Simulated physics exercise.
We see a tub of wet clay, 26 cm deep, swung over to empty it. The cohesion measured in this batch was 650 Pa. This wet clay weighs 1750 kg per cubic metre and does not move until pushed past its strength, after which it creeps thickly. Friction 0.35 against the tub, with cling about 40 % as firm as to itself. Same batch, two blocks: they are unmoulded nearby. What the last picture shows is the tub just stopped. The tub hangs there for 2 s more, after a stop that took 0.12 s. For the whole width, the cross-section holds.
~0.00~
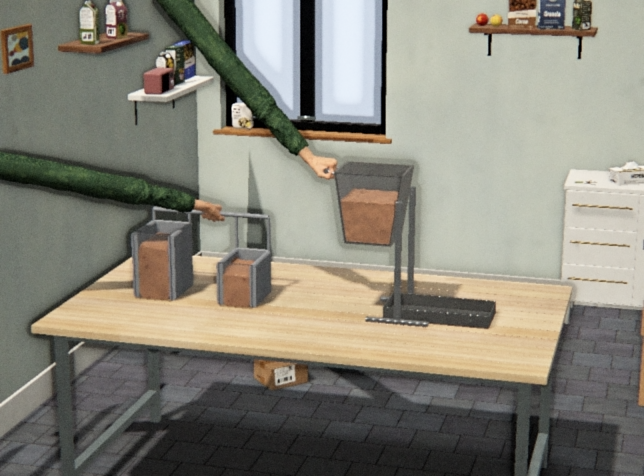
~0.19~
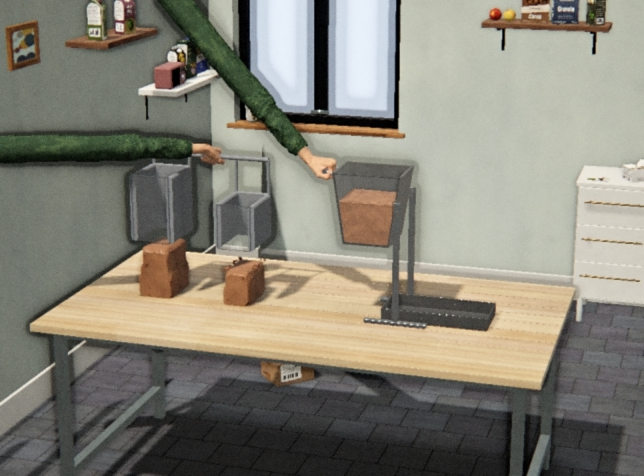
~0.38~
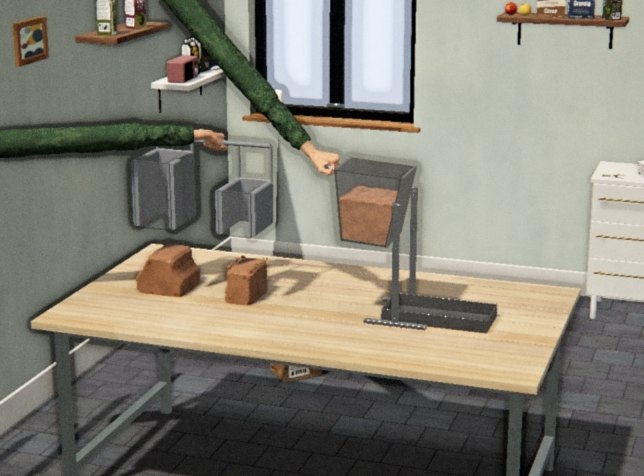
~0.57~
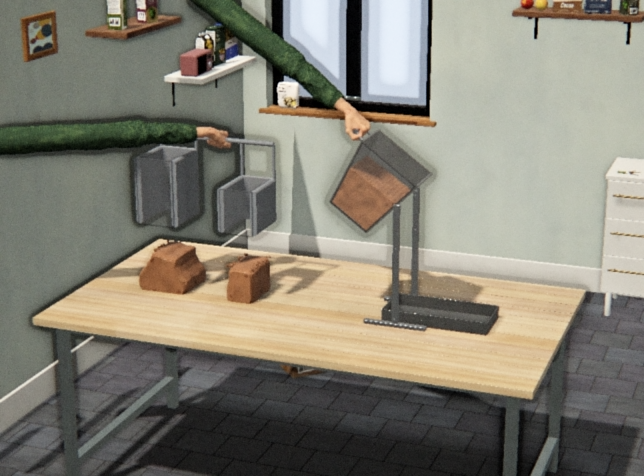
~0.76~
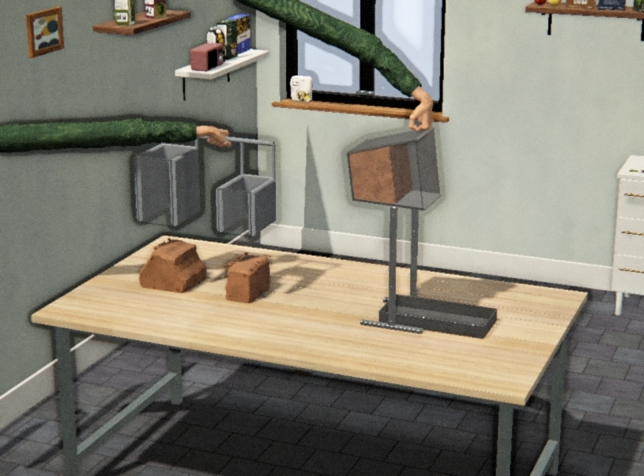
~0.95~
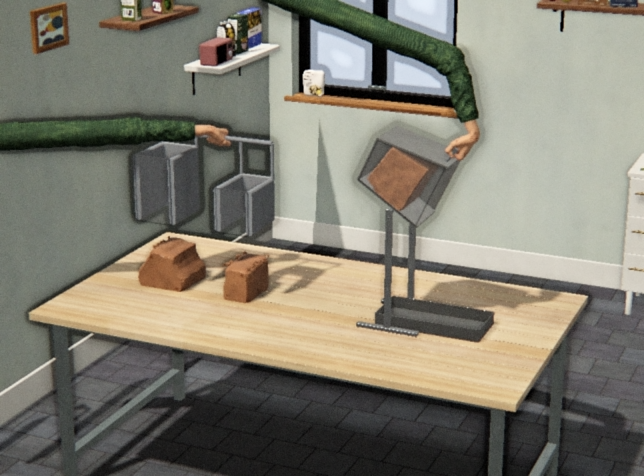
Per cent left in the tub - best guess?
Best guess: 0 %.
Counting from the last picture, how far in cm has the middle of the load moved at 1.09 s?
I'd put the distance at about 13 centimetres.
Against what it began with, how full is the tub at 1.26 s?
I'd say close to 0 %.
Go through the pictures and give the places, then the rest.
Handle-side rim at (336, 172), tilt 0 degrees; highest point of the wet clay at (362, 201); test blocks 22 cm, 14 cm high (left to right), in the first frame.
Handle-side rim at (334, 173), tilt 0 degrees; highest point of the wet clay at (360, 202); test blocks 20 cm, 14 cm high (left to right), in the second frame.
Handle-side rim at (336, 169), tilt 3 degrees; highest point of the wet clay at (342, 198); test blocks 16 cm, 14 cm high (left to right), in the third frame.
Handle-side rim at (364, 142), tilt 36 degrees; highest point of the wet clay at (350, 169); test blocks 16 cm, 14 cm high (left to right), in the fourth frame.
Handle-side rim at (417, 141), tilt 83 degrees; highest point of the wet clay at (386, 148); test blocks 16 cm, 14 cm high (left to right), in the fifth frame.
Handle-side rim at (446, 169), tilt 115 degrees; highest point of the wet clay at (391, 149); test blocks 16 cm, 14 cm high (left to right), in the sixth frame.
By 1.09 s, the tub is at 115 degrees and holds 67 %.
By 1.26 s, the tub is at 115 degrees and holds 0 %.
By 1.43 s, the tub is at 115 degrees and holds 0 %.
By 1.60 s, the tub is at 115 degrees and holds 0 %.
By 2.95 s, at the end, the tub is at 115 degrees and holds 0 %.
